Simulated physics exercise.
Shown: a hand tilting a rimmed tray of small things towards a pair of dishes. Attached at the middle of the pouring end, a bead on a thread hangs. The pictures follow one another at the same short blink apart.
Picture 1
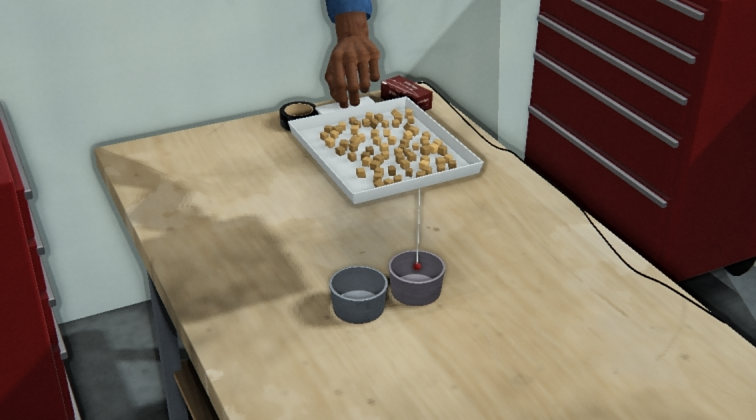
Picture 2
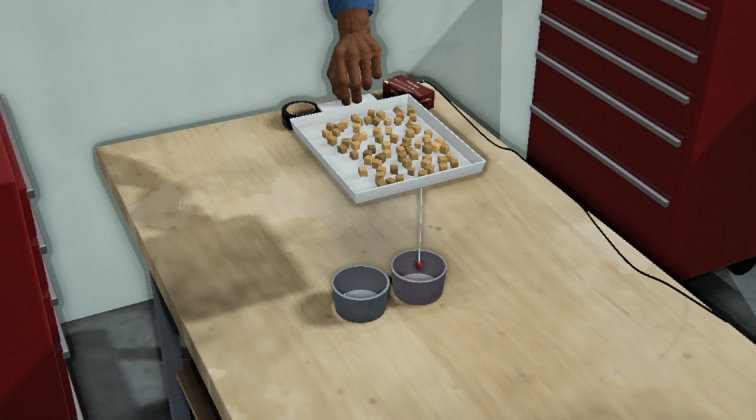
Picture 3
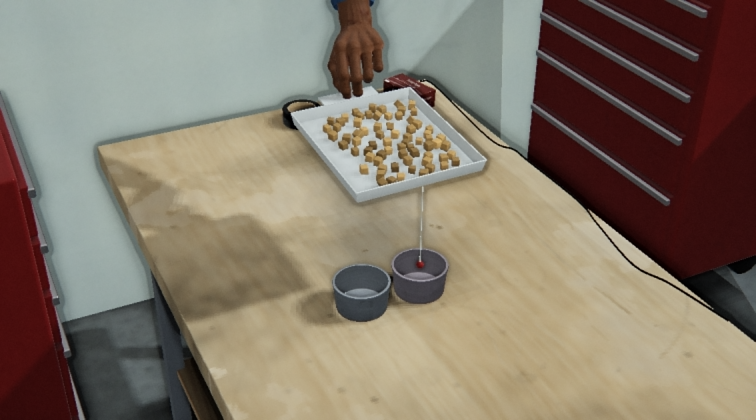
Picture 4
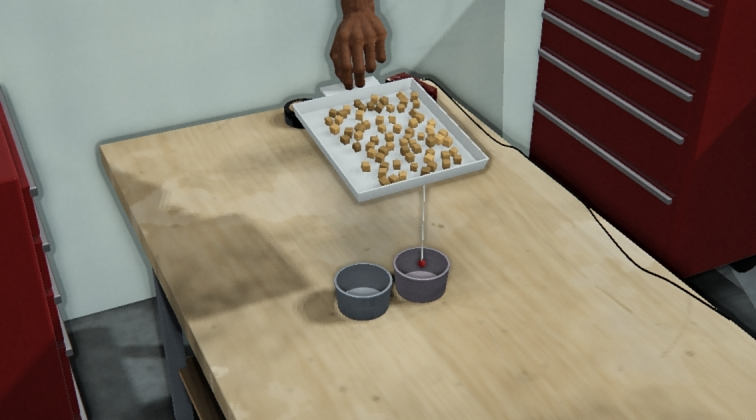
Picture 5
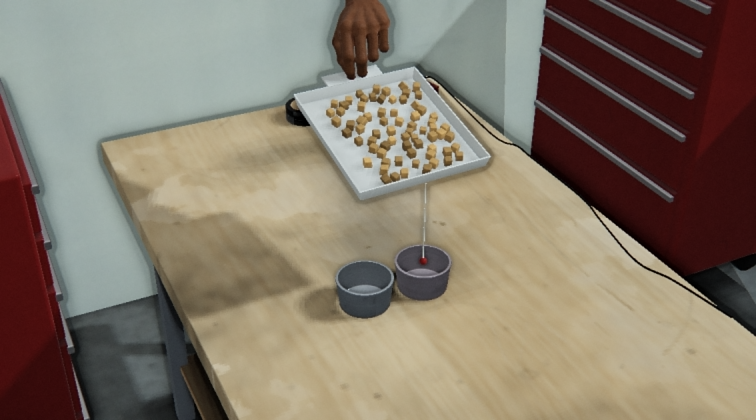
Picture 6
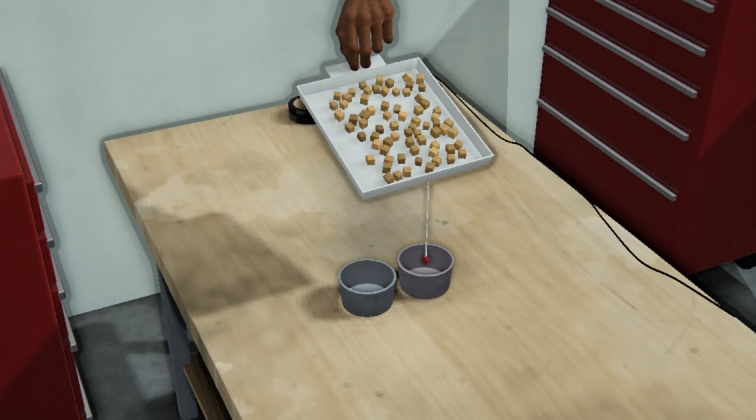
The clip opens on a hand at the far side of a white rimmed tray of small wooden cubes, held above a wooden table with two dishes, a red bead hanging on a thread. The hand gradually raises the tray's far side, tilting it more steeply, its near edge dipping slightly leftward.
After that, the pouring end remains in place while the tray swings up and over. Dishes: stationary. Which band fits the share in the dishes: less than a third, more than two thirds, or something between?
The catch is going to be poor, below a third of the load.
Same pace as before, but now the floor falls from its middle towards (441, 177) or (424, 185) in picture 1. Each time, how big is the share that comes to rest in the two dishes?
In turn, 0 percent and then 0 percent.
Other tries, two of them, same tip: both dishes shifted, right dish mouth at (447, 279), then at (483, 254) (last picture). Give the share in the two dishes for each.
The first try yields 30% and the second yields 0%.
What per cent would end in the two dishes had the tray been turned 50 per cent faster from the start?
Estimate: Some 0%.
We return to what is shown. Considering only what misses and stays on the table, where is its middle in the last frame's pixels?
Estimated middle: Around (434, 352).
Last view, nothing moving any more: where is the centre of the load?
Near (434, 352).
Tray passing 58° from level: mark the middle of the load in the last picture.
The middle of the pieces shows up near (418, 156).
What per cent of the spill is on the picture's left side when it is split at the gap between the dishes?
Estimate: About 20 in every hundred.
Just after the last frame, tray tipped steeply; almost all on the tray; just a few in the air.
A moment on, tray tipped right over; almost all on the tray; just a few outside both.
Further on, tray tipped past a quarter turn; every one outside both.
When it is over, tray tipped past a quarter turn; not one in the left dish; not one in the right dish; every one outside both.
